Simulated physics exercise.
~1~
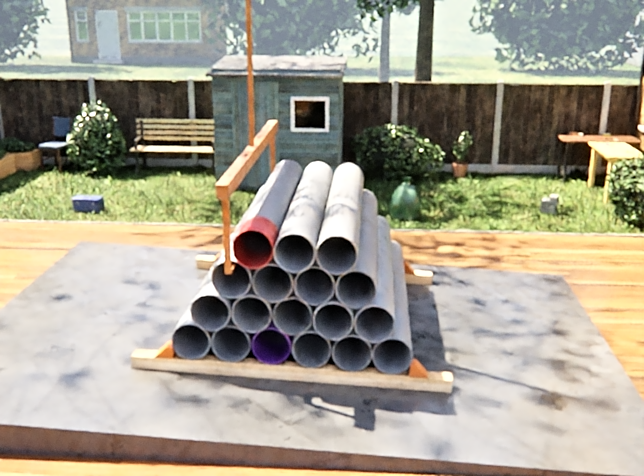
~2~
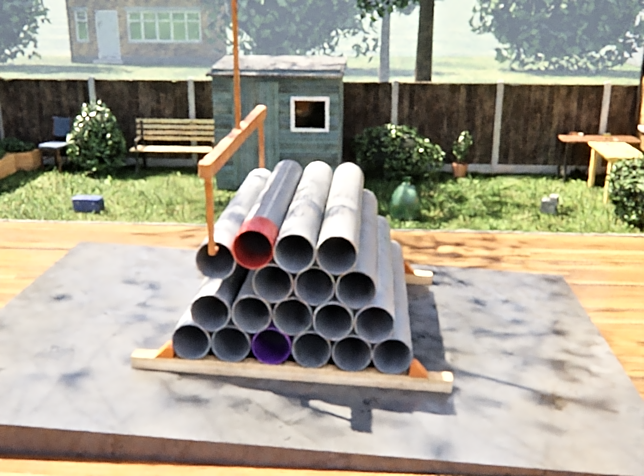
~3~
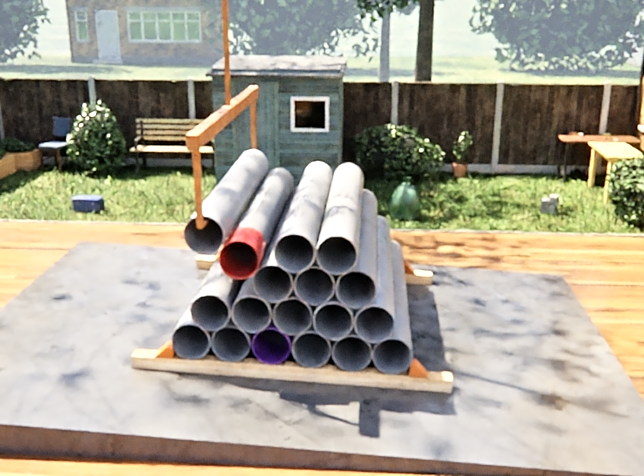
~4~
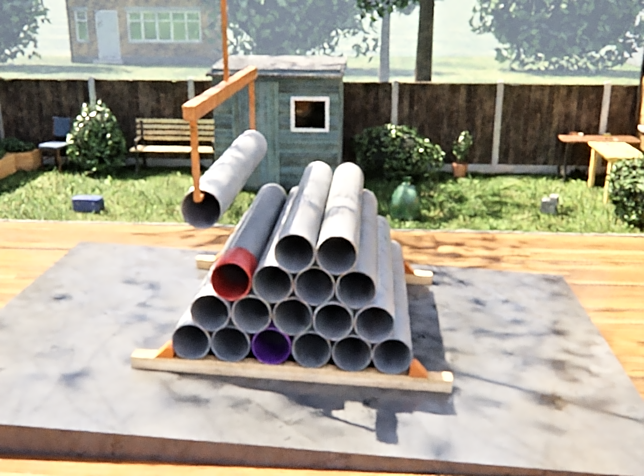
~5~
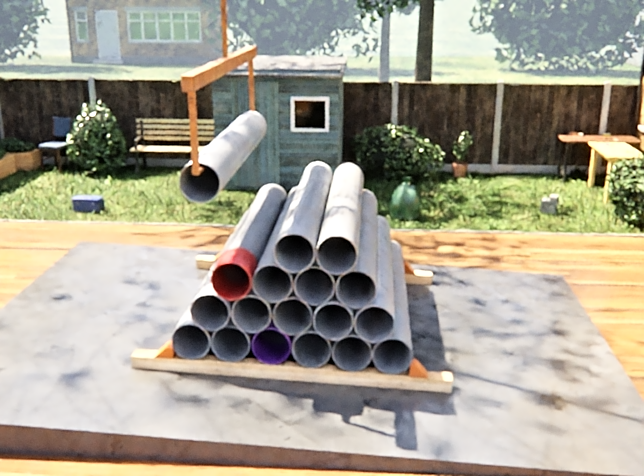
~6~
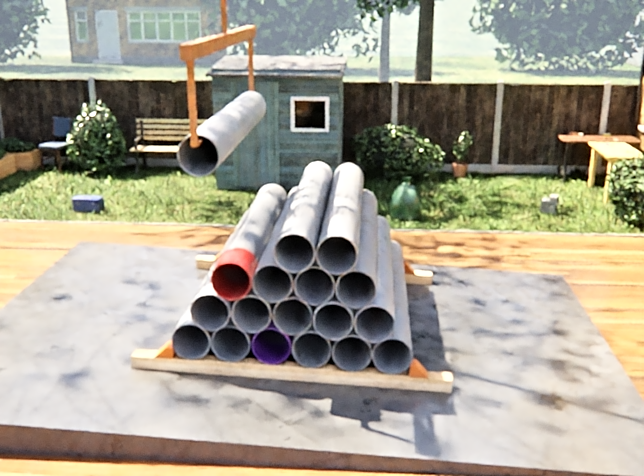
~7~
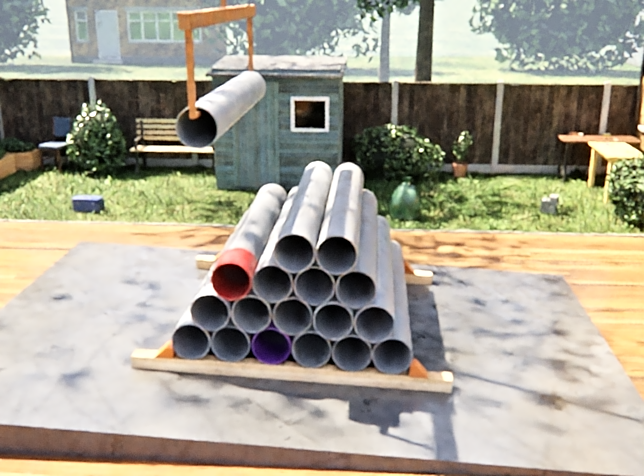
A crane lifts a grey pipe from the stack, and the red pipe drops into its place.
